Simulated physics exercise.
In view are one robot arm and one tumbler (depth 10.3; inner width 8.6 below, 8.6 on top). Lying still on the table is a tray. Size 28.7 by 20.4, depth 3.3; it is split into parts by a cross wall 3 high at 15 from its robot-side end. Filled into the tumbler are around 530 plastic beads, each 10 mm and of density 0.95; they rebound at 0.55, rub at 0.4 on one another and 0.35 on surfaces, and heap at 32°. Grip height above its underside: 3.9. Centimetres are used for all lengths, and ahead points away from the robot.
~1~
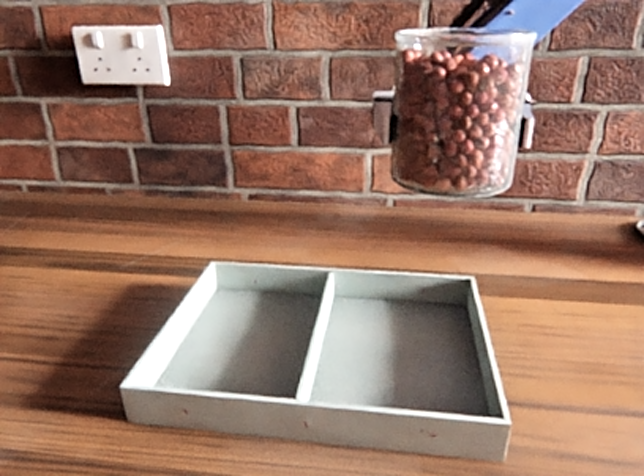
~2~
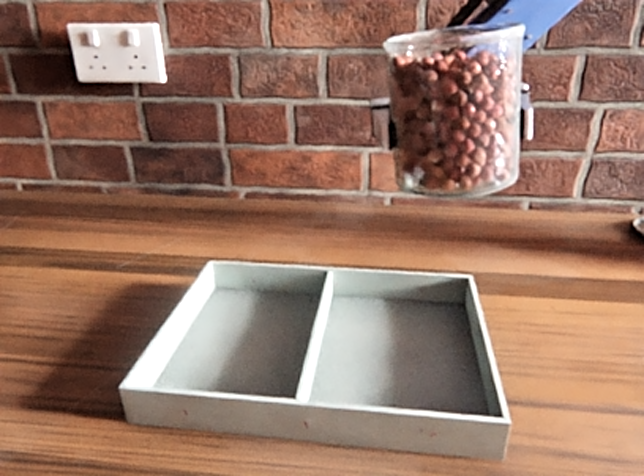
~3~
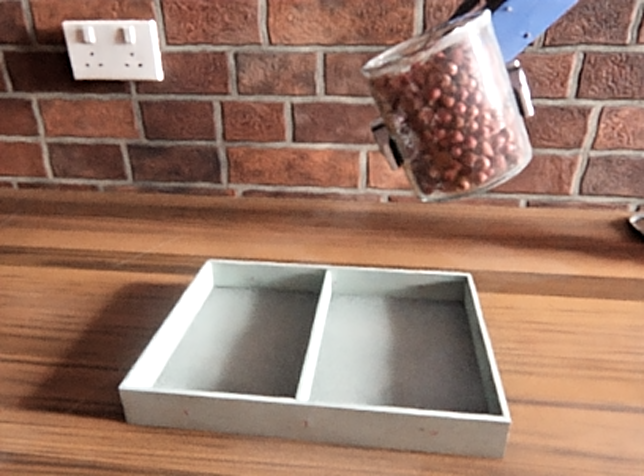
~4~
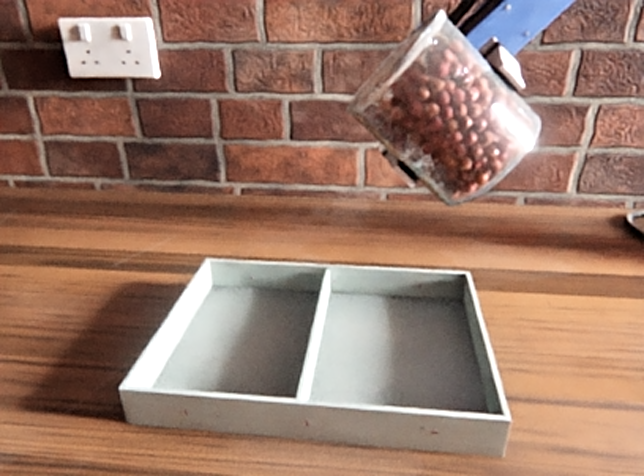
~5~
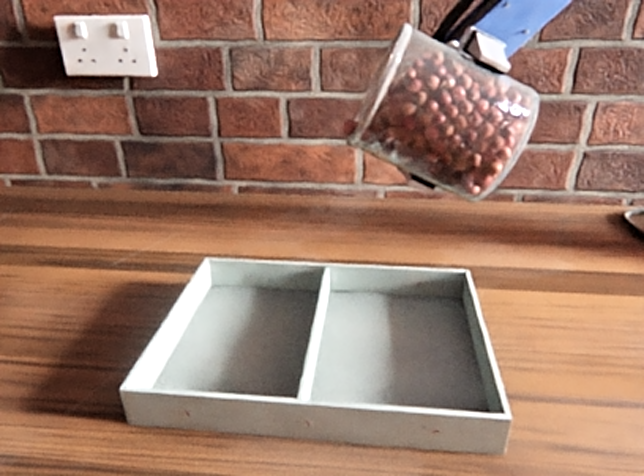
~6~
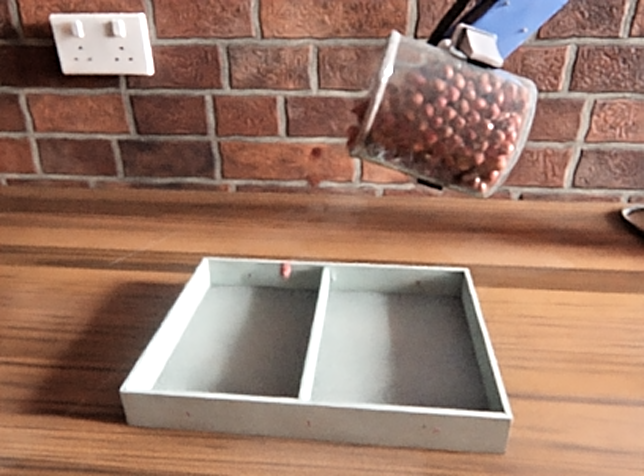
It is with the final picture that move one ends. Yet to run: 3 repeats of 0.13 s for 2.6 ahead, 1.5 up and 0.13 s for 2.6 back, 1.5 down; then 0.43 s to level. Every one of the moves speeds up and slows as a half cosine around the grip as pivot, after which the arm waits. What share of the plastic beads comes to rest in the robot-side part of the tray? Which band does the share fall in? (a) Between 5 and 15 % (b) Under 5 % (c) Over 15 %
Option a: Between 5 and 15 %.
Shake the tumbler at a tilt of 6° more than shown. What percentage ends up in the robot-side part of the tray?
Some 10 per cent.
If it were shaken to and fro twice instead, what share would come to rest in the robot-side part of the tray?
Estimate for that case: 5 %.
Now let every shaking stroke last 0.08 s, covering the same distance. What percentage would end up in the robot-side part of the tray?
The share would be near 5 %.
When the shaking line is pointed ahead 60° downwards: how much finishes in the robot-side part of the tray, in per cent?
I'd reckon around 5 per cent.
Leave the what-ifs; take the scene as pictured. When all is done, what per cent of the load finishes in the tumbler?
My estimate would be some 55 percent.
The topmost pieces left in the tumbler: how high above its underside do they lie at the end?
Roughly 7.0 centimetres.
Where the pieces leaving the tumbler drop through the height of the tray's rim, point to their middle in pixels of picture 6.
Close to pixel (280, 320).
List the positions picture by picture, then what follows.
In the first picture, tumbler middle at (456, 111), level; upper third of the load around (457, 78), from x 400 to 515, top at y 55; 530 in the tumbler.
In the second picture, tumbler middle at (453, 111), tilted 7° forward; upper third of the load around (456, 79), from x 400 to 510, top at y 50.
In the third picture, tumbler middle at (448, 111), tilted 25° forward; upper third of the load around (449, 82), from x 380 to 520, top at y 50.
In the fourth picture, tumbler middle at (442, 114), tilted 47° forward; upper third of the load around (444, 86), from x 365 to 525, top at y 45.
In the fifth picture, tumbler middle at (439, 118), tilted 65° forward; upper third of the load around (443, 92), from x 350 to 520, top at y 55.
In the sixth picture, tumbler middle at (438, 119), tilted 72° forward; upper third of the load around (450, 96), from x 285 to 520, top at y 70; 527 in the tumbler, 3 in flight or on a rim.
Then, 0.48 s after the last picture, tilted 72° forward, highest piece 24 above the table; 379 in the tumbler, 95 in the far-side part, 11 in the robot-side part, 45 in flight or on a rim.
Then, 0.97 s after the last picture, tilted 43° forward, highest piece 25 above the table; 290 in the tumbler, 186 in the far-side part, 45 in the robot-side part, 6 on the table or floor, 3 in flight or on a rim.
Then, 1.41 s after the last picture, level, highest piece 25 above the table; 290 in the tumbler, 188 in the far-side part, 46 in the robot-side part, 6 on the table or floor.
Then, 2.46 s after the last picture, level, highest piece 25 above the table; 290 in the tumbler, 188 in the far-side part, 46 in the robot-side part, 6 on the table or floor.
Final count, 290 in the tumbler, 188 in the far-side part, 46 in the robot-side part, 6 on the table or floor. That is 9 % in the robot-side part of the tray.
